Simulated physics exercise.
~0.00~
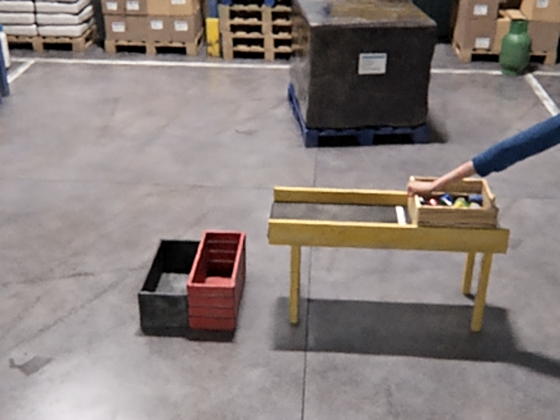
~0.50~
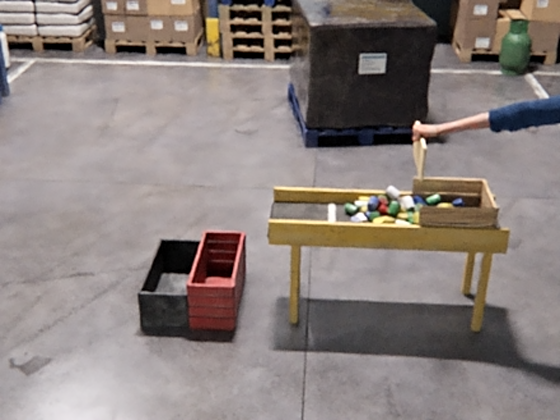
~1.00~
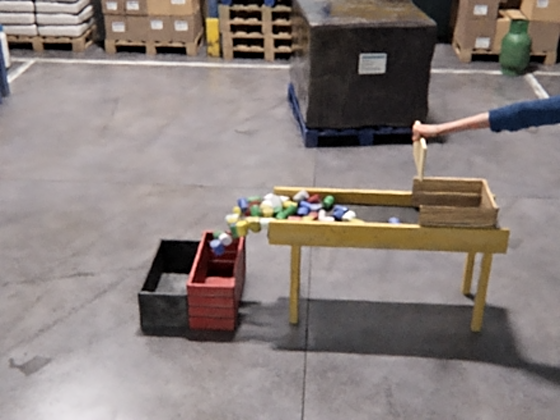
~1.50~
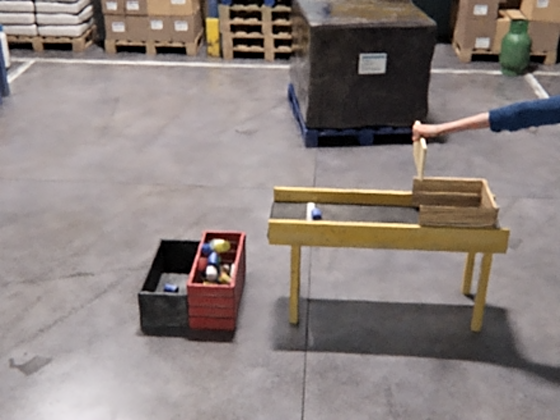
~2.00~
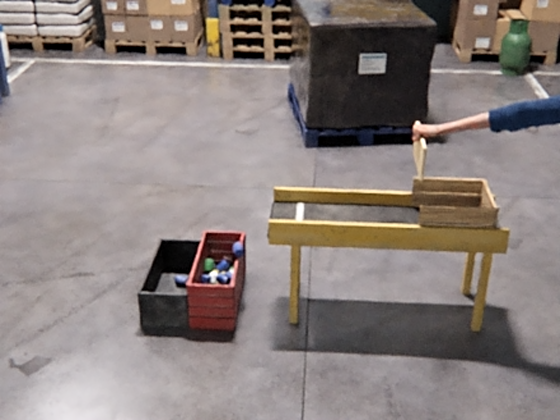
An arm in a blue sleeve reaches from the right over a wooden pen of small colourful pieces, on a yellow-framed, dark-topped belt table in a warehouse, seen from slightly above. A red box and a black tote stand side by side on the grey floor to the left, with a wrapped pallet behind. The hand lifts the pen's wooden gate, and the pieces spread leftward along the belt. They pour off its left end towards the red box. Finally, many pieces lie in the red box, the pen looks empty, and the hand still holds up the gate.
